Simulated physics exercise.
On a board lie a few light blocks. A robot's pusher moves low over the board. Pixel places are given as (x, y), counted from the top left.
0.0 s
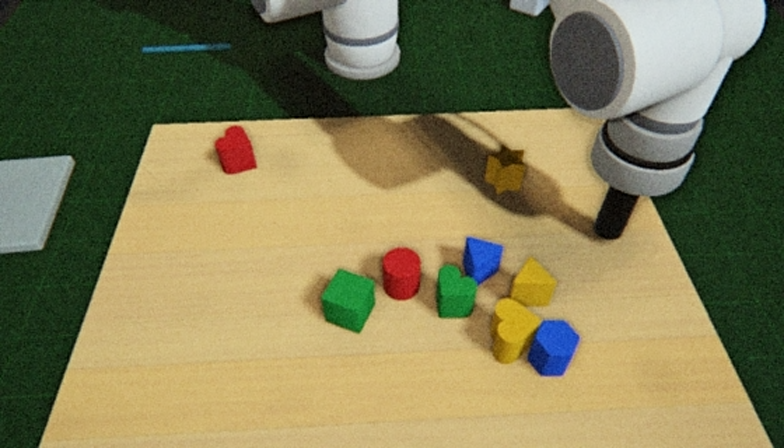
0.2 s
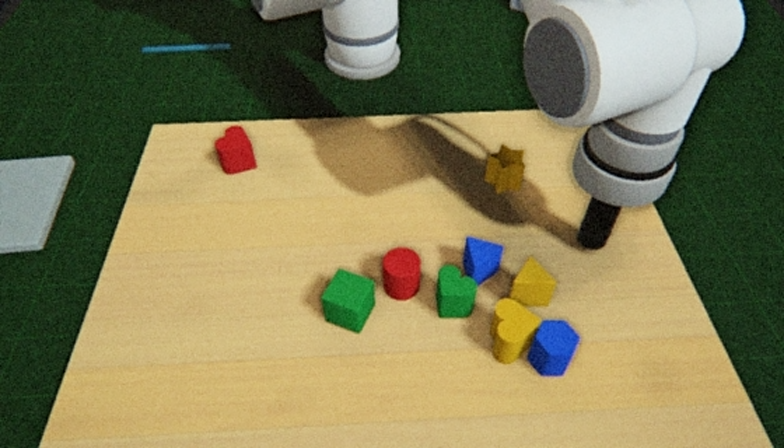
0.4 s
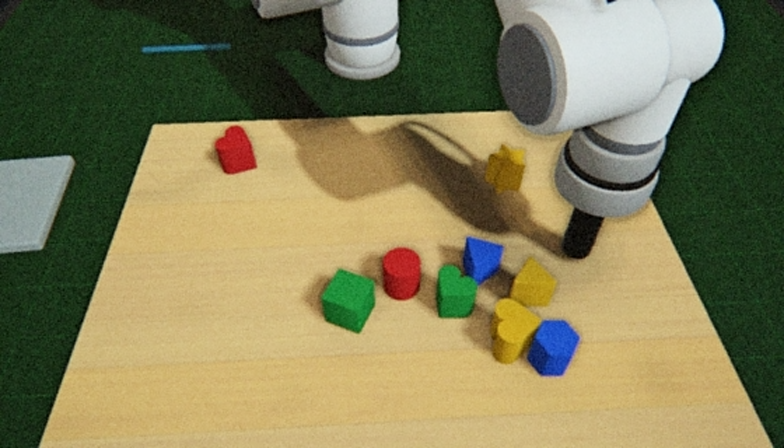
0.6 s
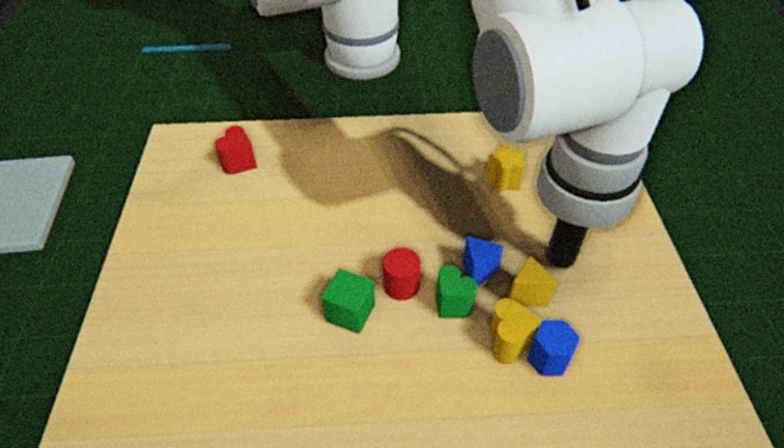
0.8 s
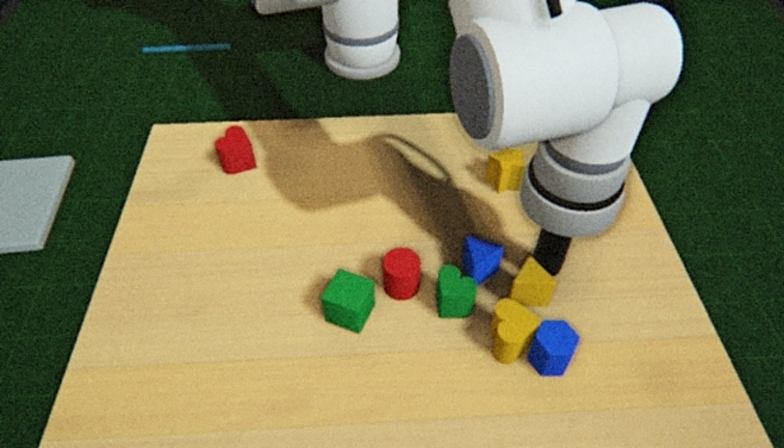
The clip opens on a wooden board scattered with red, green, blue and yellow blocks, a robot arm holding its dark pusher low near the right edge. The pusher moves steadily left and toward the viewer, its shadow shifting too, until it is right beside the yellow triangular block, while the blocks stay still.
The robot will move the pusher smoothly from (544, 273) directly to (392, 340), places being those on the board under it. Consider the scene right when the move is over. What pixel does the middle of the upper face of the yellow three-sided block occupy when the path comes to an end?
My estimate: (522, 291).
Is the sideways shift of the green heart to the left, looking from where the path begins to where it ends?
I believe not.
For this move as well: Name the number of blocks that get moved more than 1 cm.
Two.
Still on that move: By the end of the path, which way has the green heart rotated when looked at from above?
Clockwise rotation.
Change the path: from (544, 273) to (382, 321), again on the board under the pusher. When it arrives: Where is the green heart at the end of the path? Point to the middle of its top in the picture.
It is at (385, 324).
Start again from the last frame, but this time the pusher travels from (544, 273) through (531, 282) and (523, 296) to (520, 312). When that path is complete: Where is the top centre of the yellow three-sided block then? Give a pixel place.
It is going to be at (514, 311).
The first path, step by step. One third of the way, pusher at (497, 288); yellow three-sided block at (522, 290), turned 75° anticlockwise.
Two thirds of the way, pusher at (446, 310); green heart at (418, 290), turned 50° clockwise; yellow three-sided block at (522, 291), turned 80° anticlockwise.
At the end, pusher at (392, 335); green square at (343, 286); green heart at (380, 293), turned 110° clockwise; blue three-sided block not moved; yellow three-sided block at (522, 291), turned 80° anticlockwise.
